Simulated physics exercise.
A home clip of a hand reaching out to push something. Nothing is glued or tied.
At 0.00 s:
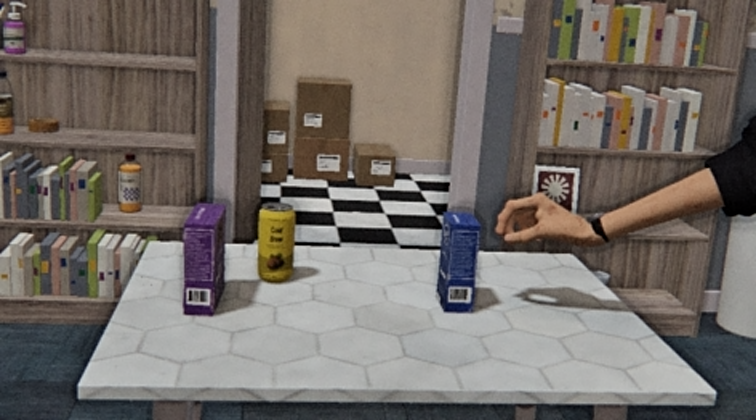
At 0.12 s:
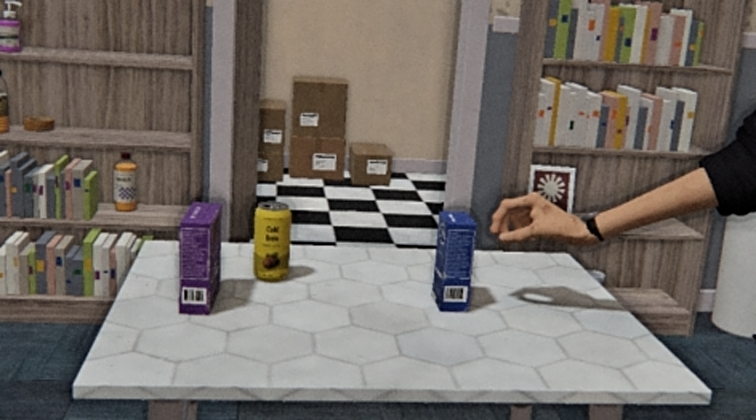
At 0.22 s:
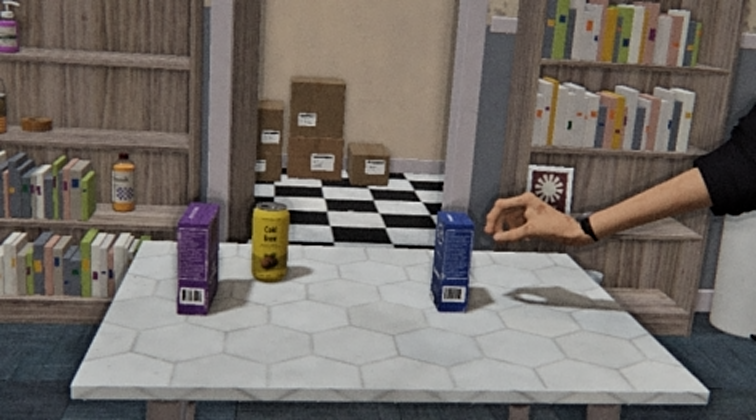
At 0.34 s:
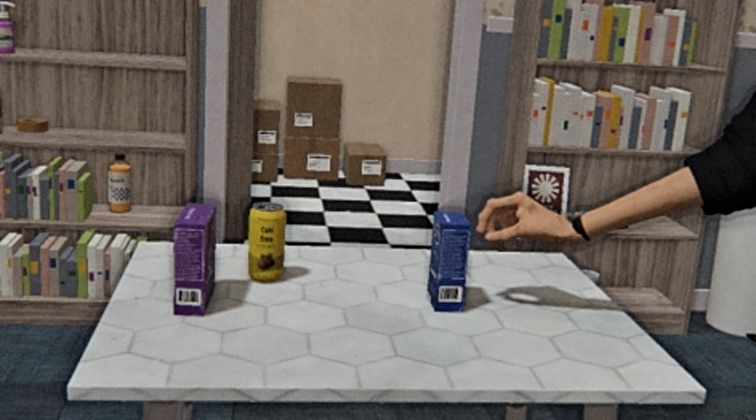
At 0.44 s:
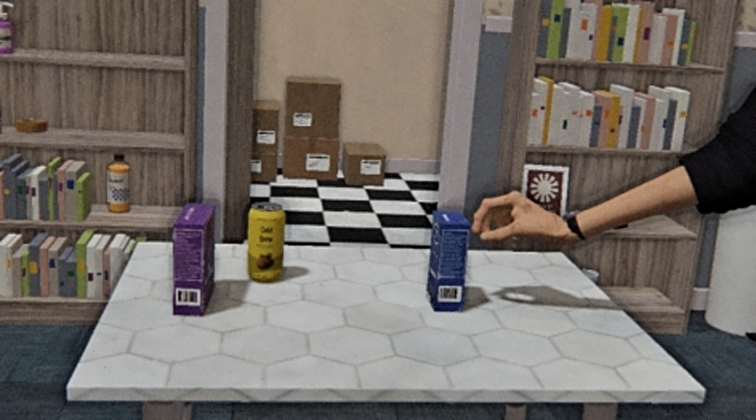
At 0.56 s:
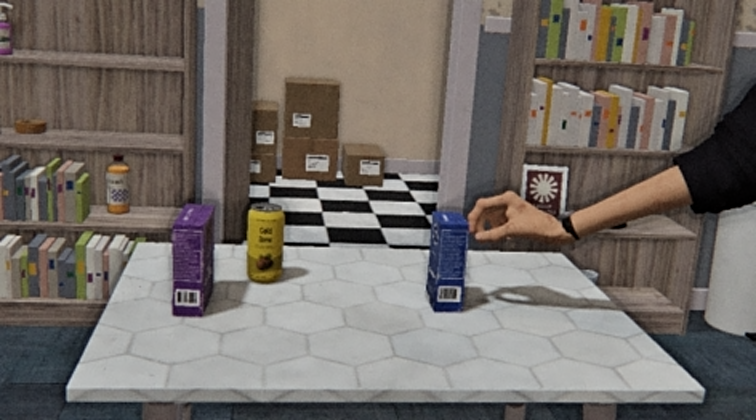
A hand edges left toward a blue packet that stands still on a white table.
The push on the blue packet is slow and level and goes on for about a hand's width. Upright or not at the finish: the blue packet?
The blue packet tips over.
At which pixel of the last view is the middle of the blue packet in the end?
Around (378, 290).
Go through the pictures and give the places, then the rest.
Blue packet (458, 262), in the first frame.
Blue packet (454, 262), in the second frame.
Blue packet (452, 262), in the third frame.
Blue packet (448, 262), in the fourth frame.
Blue packet (448, 261), in the fifth frame.
Blue packet (447, 262), in the sixth frame.
By 1.56 s, blue packet tilted by 34° near (419, 261).
By 1.76 s, blue packet on its side near (381, 287).
When it is over (3.0 s), lying over on the table, blue packet. End places, in pixels of the last picture, blue packet near (378, 289).
